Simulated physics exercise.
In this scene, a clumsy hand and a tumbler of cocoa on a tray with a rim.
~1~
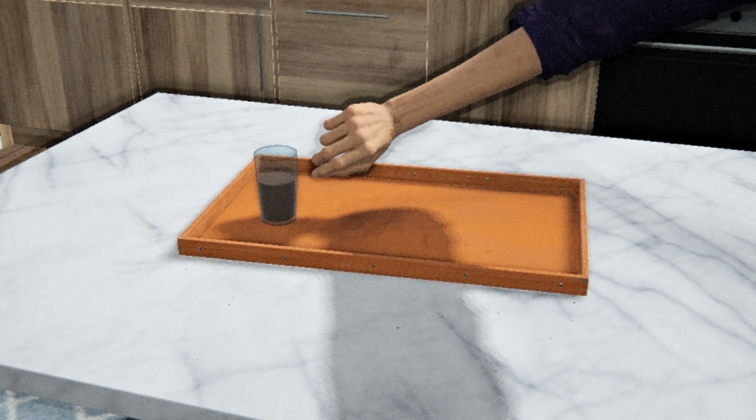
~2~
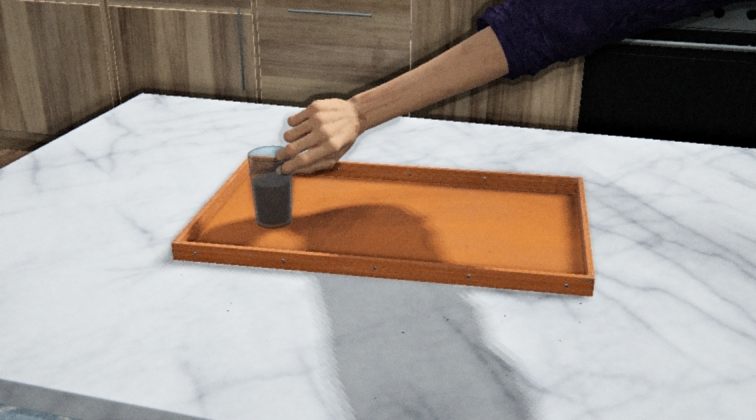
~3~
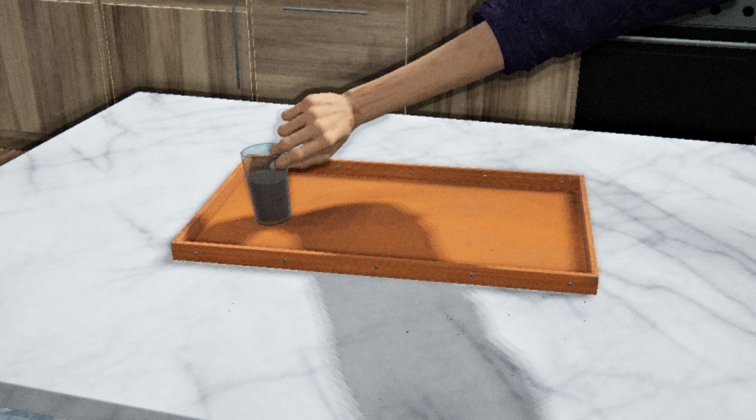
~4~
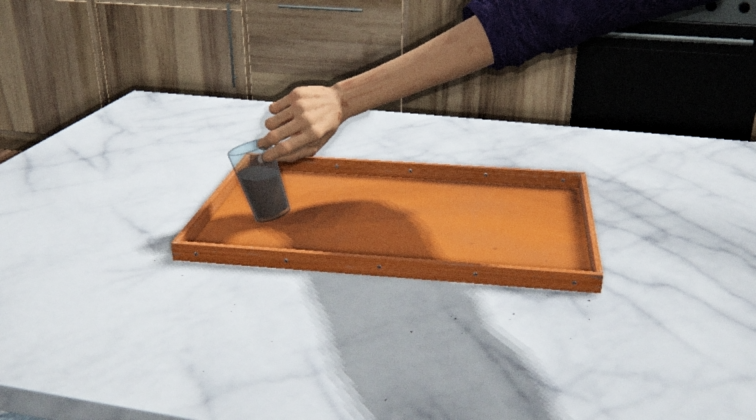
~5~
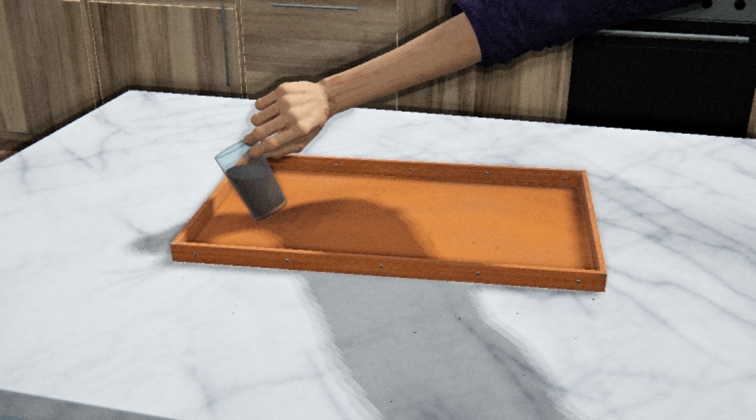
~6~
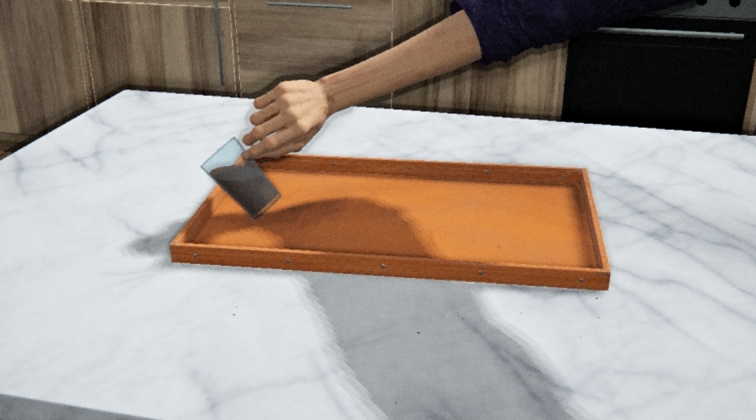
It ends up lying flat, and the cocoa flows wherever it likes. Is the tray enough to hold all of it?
The tray loses it.
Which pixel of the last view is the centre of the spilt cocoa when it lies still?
Resting centre: Around (47, 194).
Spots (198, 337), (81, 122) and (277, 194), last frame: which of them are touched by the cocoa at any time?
First spot: Missed; second: Missed; third: Missed.
Soon after, the tumbler lies across the rim; the puddle covers about as much as a plate; it is on the top, beyond the rim.
Later, the puddle covers about as much as a tray; it is on the top, beyond the rim.
In the end, the puddle covers about as much as a tray; it is on the top, beyond the rim.
